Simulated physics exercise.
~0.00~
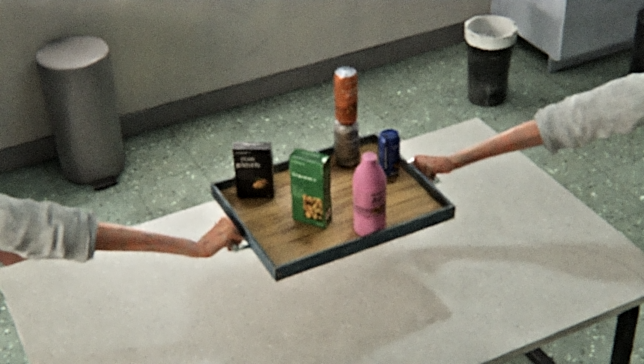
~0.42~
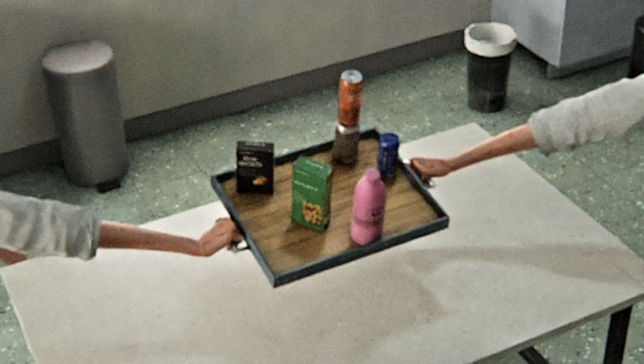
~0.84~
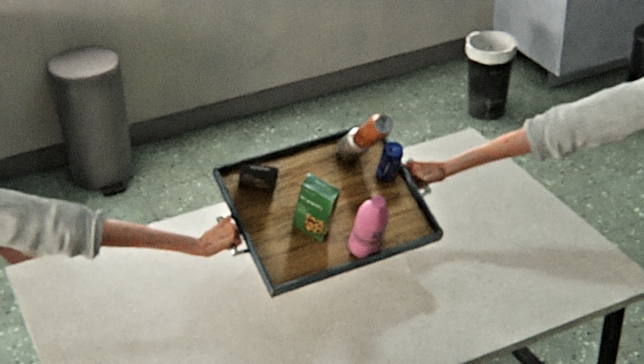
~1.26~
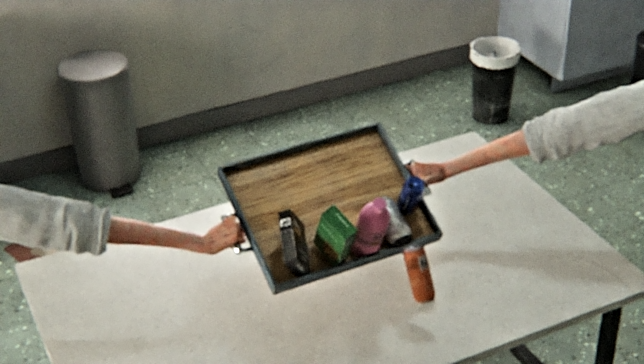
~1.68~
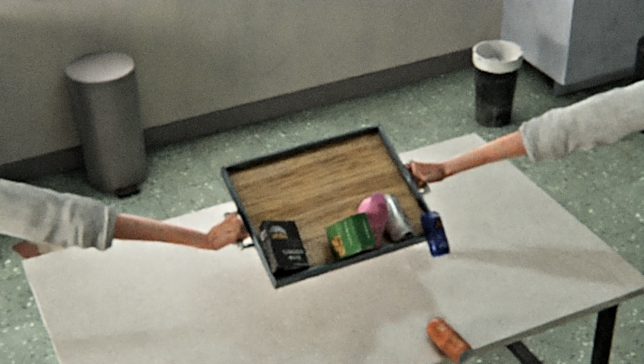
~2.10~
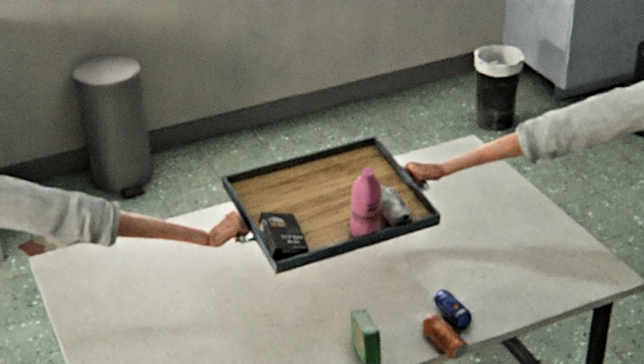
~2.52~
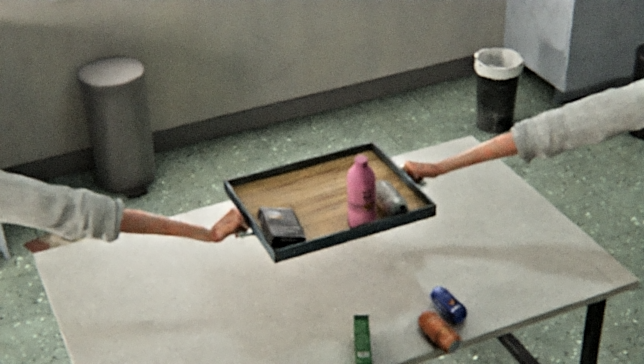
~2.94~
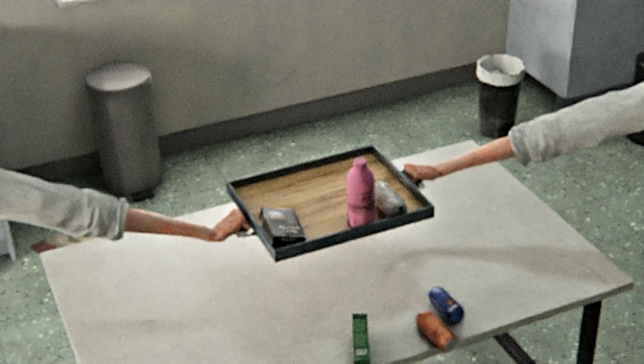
In this clip, two hands tilt a tray of items toward the near side above a table, and an orange can, a blue can and a green packet fall off before it levels, leaving a pink bottle upright and a white can and black packet lying on the tray.
